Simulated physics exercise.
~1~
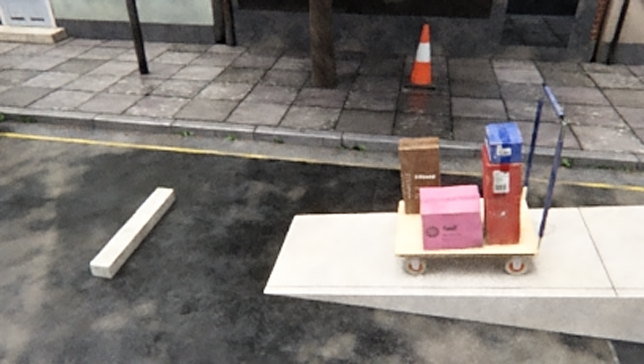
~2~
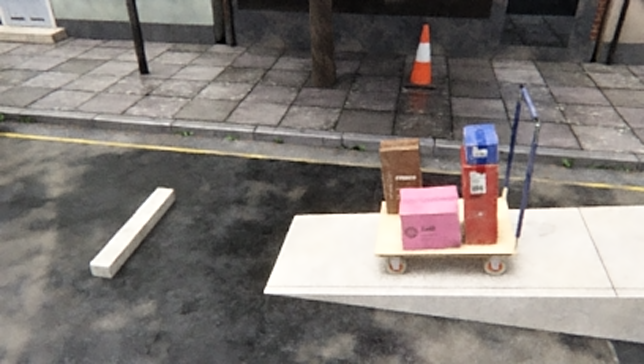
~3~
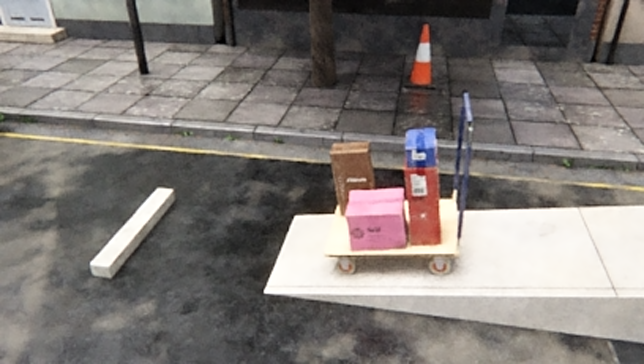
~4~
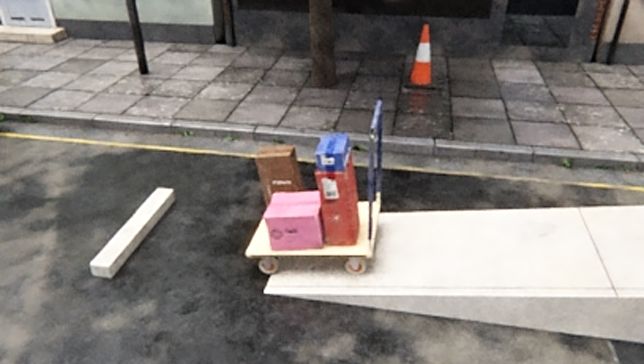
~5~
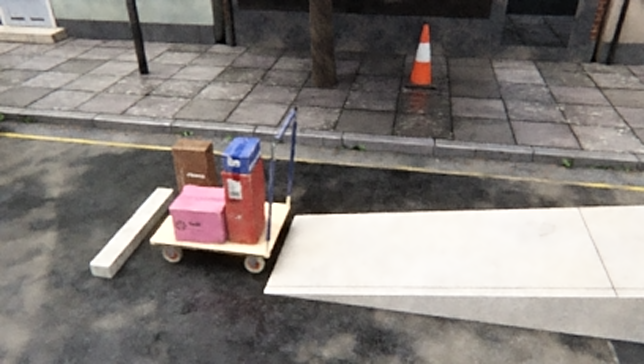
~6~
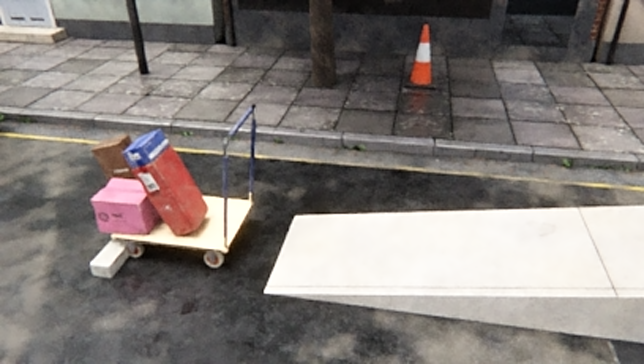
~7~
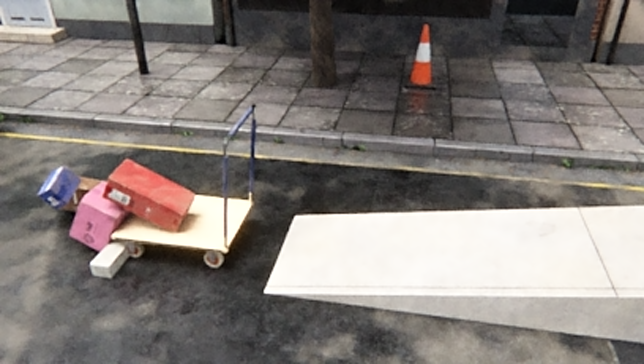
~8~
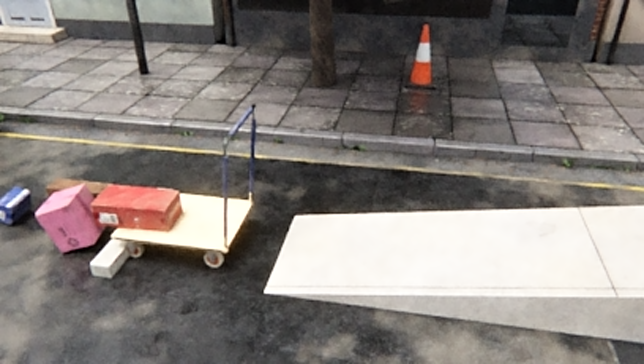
On a street beside a paved sidewalk, a trolley carrying four boxes rolled left down a ramp and stopped against a pale kerb, pitching the brown, pink and blue ones off the front while the red one toppled and stayed lying on the deck.
